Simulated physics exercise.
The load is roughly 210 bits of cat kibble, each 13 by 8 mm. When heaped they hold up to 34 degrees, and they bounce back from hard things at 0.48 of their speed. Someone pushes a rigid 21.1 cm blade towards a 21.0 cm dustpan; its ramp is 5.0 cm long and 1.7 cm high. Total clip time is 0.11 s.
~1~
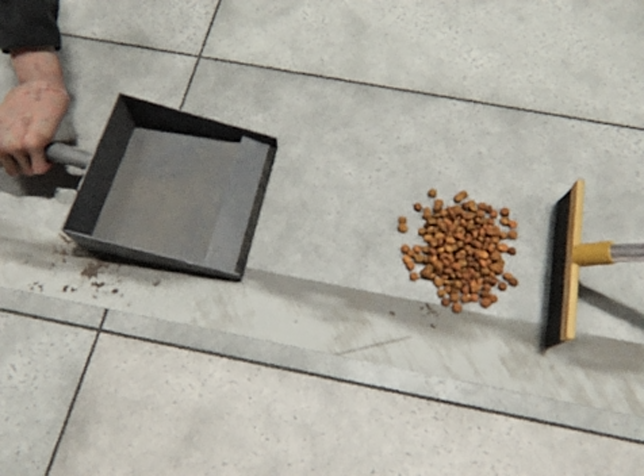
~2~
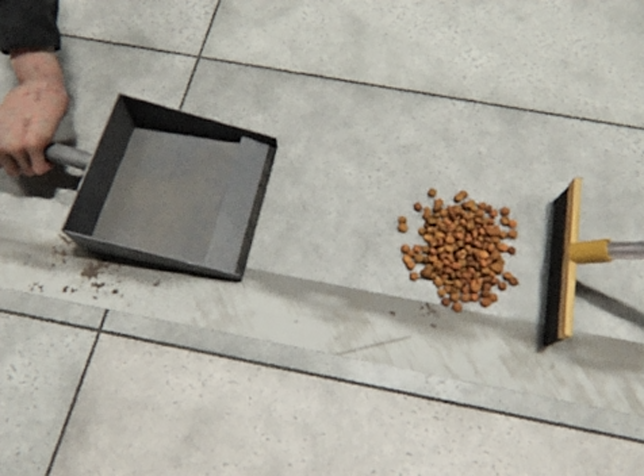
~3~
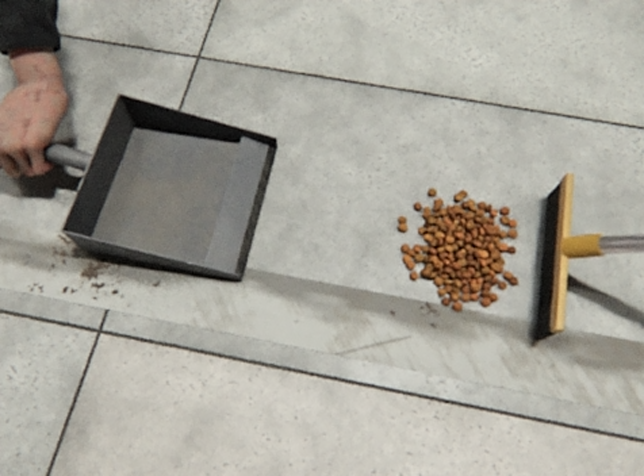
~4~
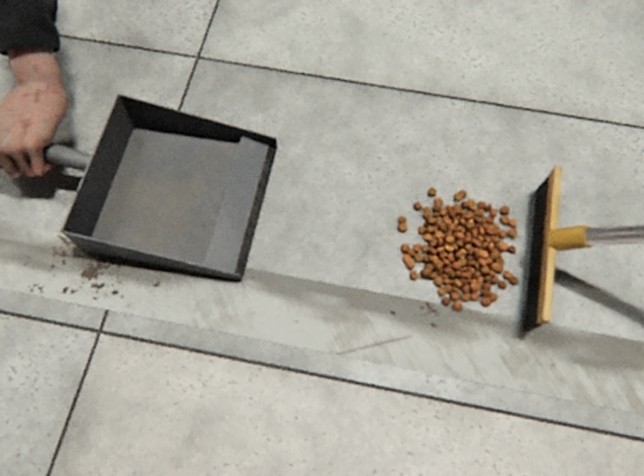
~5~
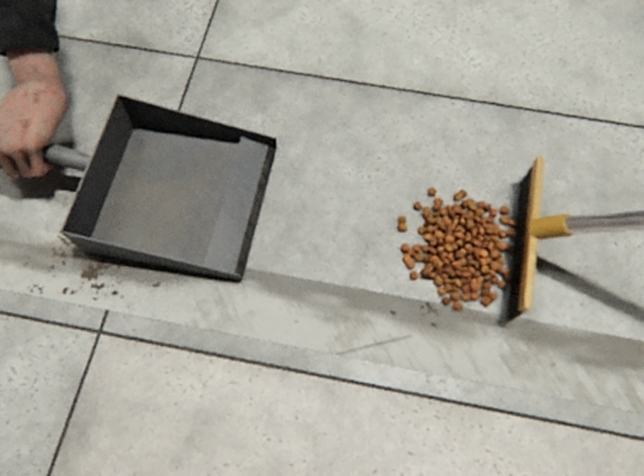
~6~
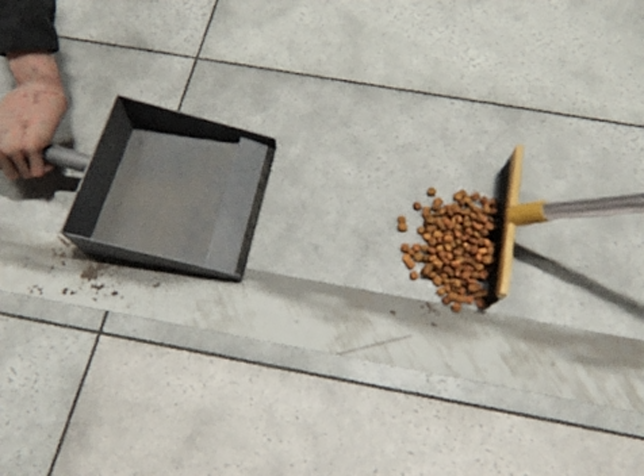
On a grey tiled floor, a broom slides left and presses into brown kibble.
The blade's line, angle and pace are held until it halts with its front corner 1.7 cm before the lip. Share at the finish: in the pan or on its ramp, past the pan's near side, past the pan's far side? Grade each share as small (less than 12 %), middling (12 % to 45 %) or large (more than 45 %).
Pan - middling, near side - small, far side - middling.
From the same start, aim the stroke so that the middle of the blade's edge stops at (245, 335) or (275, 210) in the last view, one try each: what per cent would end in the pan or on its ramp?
About 15 % and 60 %.
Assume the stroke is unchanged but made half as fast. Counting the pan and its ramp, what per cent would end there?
In that case close to 10 per cent.
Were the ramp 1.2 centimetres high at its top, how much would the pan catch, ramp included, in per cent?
I'd guess close to 25 per cent.
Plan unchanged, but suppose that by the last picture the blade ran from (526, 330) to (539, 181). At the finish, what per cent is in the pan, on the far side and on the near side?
The pan gets 45, the far side 5 and the near side 10.
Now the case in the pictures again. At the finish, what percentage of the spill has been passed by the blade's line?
30 %.
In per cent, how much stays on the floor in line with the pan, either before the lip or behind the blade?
About 35 per cent.
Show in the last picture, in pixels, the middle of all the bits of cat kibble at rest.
Once everything settles, the centre is around (255, 166).
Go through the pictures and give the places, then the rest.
The first frame shows blade from (566, 337) to (577, 187), moved 0.0 cm, 0 of the pieces shifted so far; middle of the pieces at (461, 244); pan at (172, 194).
The second frame shows blade from (564, 335) to (574, 185), moved 0.4 cm, 0 of the pieces shifted so far; middle of the pieces at (461, 244).
The third frame shows blade from (556, 329) to (566, 180), moved 1.4 cm, 0 of the pieces shifted so far; middle of the pieces at (461, 244).
The fourth frame shows blade from (543, 320) to (555, 173), moved 3.1 cm, 0 of the pieces shifted so far; middle of the pieces at (461, 243).
The fifth frame shows blade from (524, 308) to (538, 164), moved 5.5 cm, 2 of the pieces shifted so far; middle of the pieces at (461, 243).
The sixth frame shows blade from (502, 293) to (517, 152), moved 8.6 cm, 94 of the pieces shifted so far; middle of the pieces at (458, 242); pan at (171, 195).
Then, 0.14 s after the last picture, middle of the blade 16 cm from the lip; 0 % over the lip, far side 10 %, near side 5 %.
Then, 0.23 s after the last picture, middle of the blade 6 cm from the lip; 0 % over the lip, far side 30 %, near side 5 %.
Then, 0.46 s after the last picture, middle of the blade 2 cm from the lip; 25 % over the lip, far side 35 %, near side 5 %.
In the end, pan 25 %, near side 5 %, far side 35 %, in front of the lip or behind the blade 35 %.
